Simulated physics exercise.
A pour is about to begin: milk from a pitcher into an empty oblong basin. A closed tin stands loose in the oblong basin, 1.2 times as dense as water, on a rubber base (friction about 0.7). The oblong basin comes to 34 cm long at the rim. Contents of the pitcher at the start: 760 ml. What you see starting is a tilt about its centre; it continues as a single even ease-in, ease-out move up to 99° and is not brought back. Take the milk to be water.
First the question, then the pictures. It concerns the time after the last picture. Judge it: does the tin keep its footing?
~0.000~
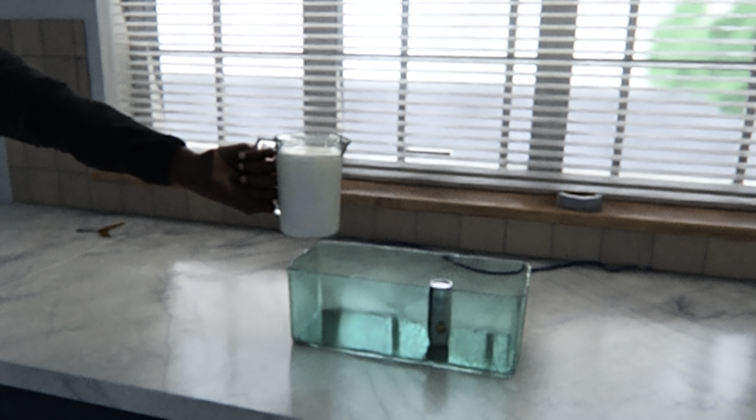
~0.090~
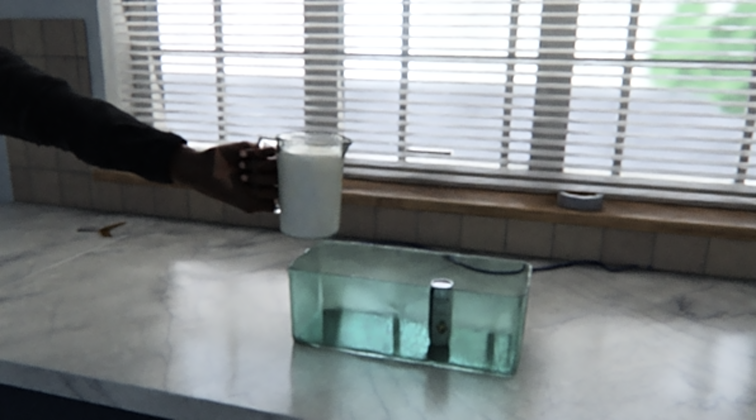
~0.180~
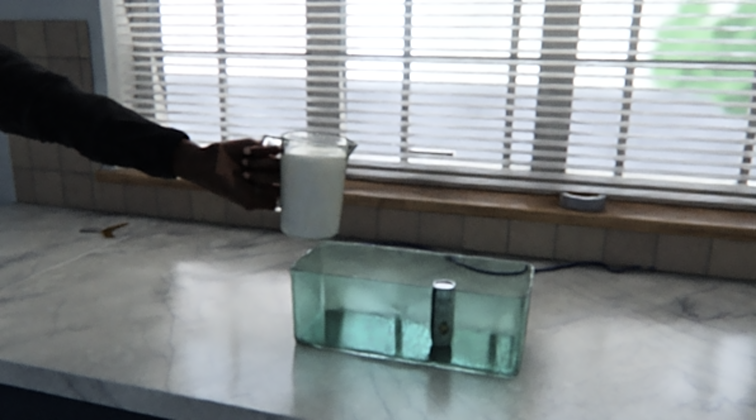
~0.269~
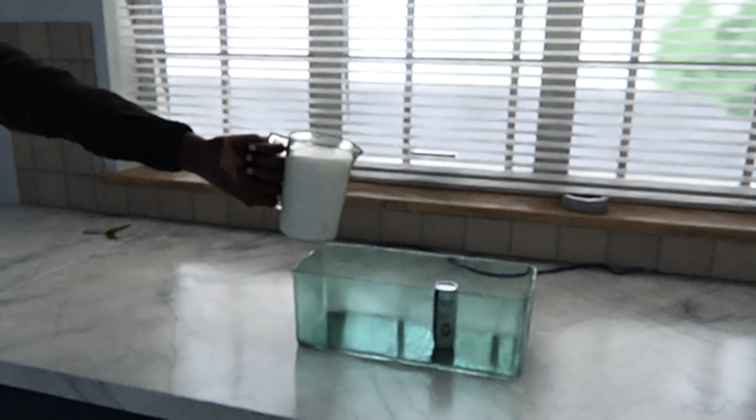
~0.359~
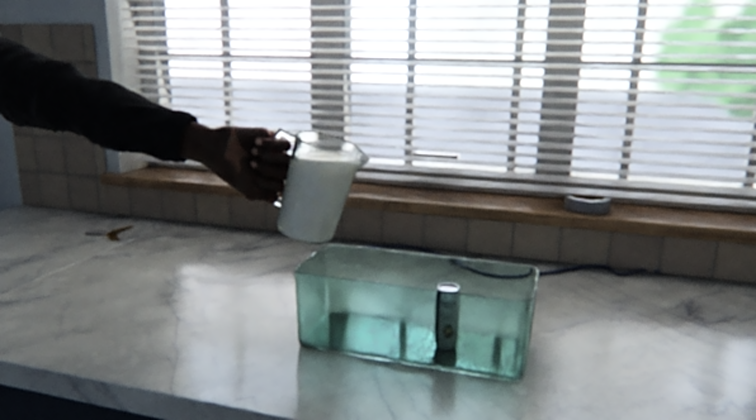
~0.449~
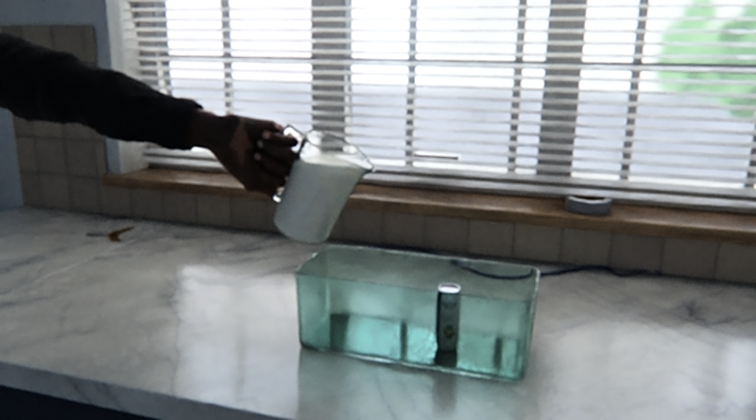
Most likely it will not capsize.
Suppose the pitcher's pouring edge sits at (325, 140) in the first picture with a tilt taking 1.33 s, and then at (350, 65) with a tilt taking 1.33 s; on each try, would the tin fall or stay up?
Run one: It does not tip. Run two: It does not tip.
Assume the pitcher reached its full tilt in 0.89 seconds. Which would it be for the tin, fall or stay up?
The tin would stay balanced.
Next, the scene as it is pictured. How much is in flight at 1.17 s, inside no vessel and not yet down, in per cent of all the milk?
Close to 12 per cent.
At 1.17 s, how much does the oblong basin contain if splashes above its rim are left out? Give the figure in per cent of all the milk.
Reading: Approx. 52 %.
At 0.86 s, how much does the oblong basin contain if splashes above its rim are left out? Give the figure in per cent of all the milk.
Some 10 per cent.
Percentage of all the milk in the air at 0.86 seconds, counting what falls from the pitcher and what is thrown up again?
Near 12 per cent of it all.
Then, 0.86 s in, the tilt is 72° and 78 per cent is still to pour; the tin stands where it began.
Then, 1.17 s in, the tilt is 95° and 34 per cent is still to pour; the tin stands where it began.
Then, 1.49 s in, the tilt is 99° and 6 per cent is still to pour; the tin stands where it began.
Then, 1.83 s in, the tilt is 99° and 1 per cent is still to pour; the tin stands where it began.
Finally, the tin stands where it began.
